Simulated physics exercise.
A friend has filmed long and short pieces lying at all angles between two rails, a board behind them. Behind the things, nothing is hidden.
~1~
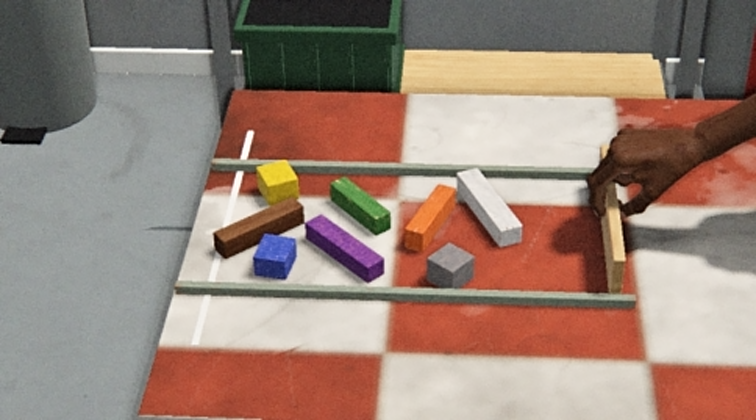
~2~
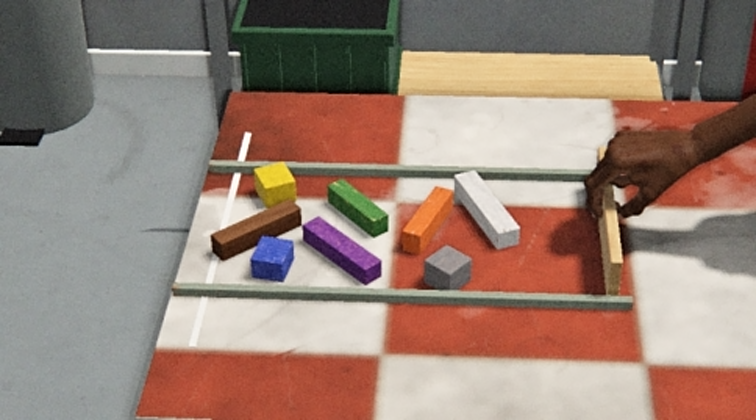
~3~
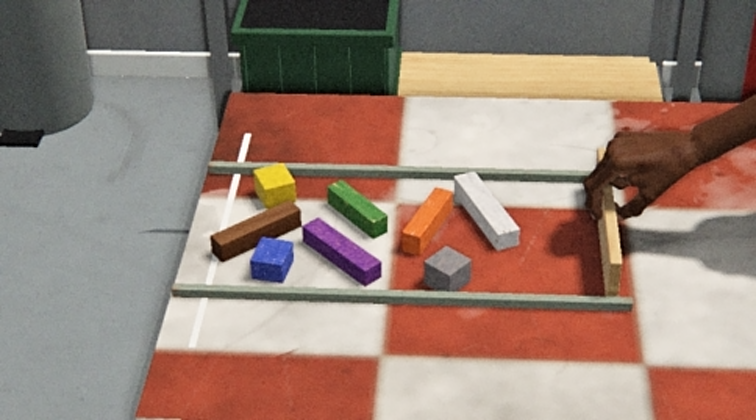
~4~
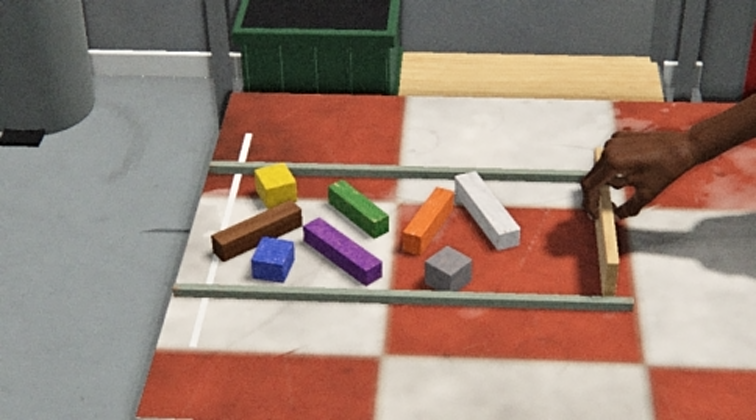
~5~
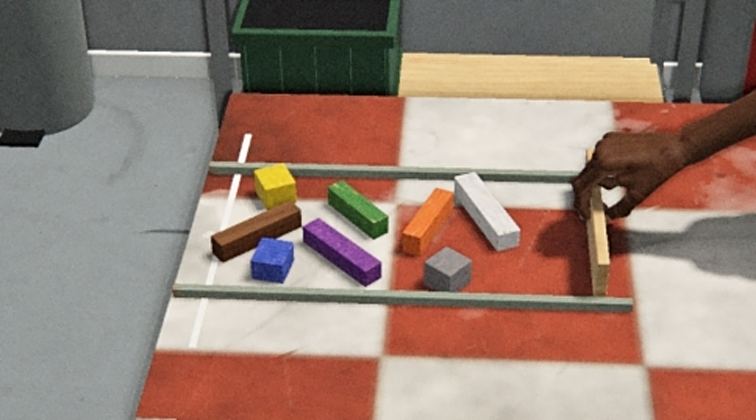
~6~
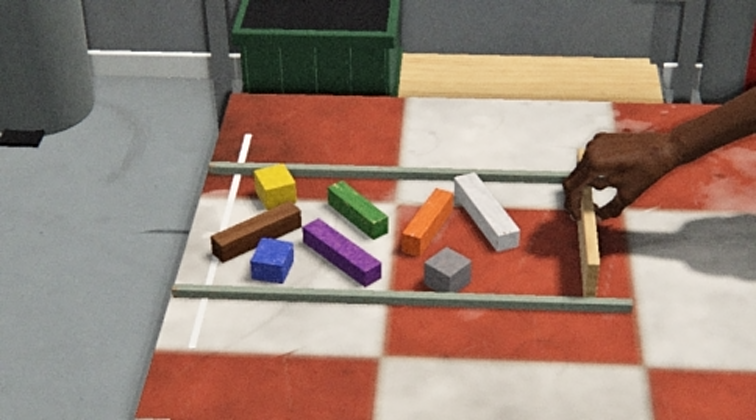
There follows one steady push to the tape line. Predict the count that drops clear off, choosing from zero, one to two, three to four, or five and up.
Honestly, a big bunch falls - five or more of them.
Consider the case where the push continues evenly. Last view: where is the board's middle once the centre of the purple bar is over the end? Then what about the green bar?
When the purple bar crosses, the middle is near (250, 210); when the green bar crosses, near (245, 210).
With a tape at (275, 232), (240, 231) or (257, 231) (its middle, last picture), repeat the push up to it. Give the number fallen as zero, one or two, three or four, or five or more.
Falls: One or two; five or more; three or four.
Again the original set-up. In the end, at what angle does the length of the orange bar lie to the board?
Angle: Around 0°.
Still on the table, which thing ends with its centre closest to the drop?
The orange bar.
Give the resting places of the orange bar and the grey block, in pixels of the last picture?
(191, 215) and (192, 270), roughly.
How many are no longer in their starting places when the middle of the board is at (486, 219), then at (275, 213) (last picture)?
Moved so far: 1, later 8.
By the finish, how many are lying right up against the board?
In total, 2.
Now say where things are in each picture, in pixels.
Brown stick (260, 228); yellow block (278, 183); blue block (275, 257); board (610, 218); tape (226, 227), in the first frame.
Yellow block (275, 185); board (608, 220), in the second frame.
Blue block (272, 260); green bar (357, 209), in the third frame.
Brown stick (258, 230); white bar (486, 210), in the fourth frame.
Yellow block (275, 187); purple bar (342, 252), in the fifth frame.
Brown stick (257, 231); yellow block (275, 187); blue block (273, 261); board (586, 222); tape (223, 230), in the sixth frame.
Soon after, none off yet; brown stick at rest near (257, 231); yellow block at rest near (275, 187); blue block at rest near (273, 261).
Then, none off yet; brown stick moved a little near (241, 225); yellow block moving near (264, 185); blue block moved a little near (250, 266).
At rest, the number that fall off is five or more; fallen, green bar, purple bar, blue block, yellow block and brown stick.
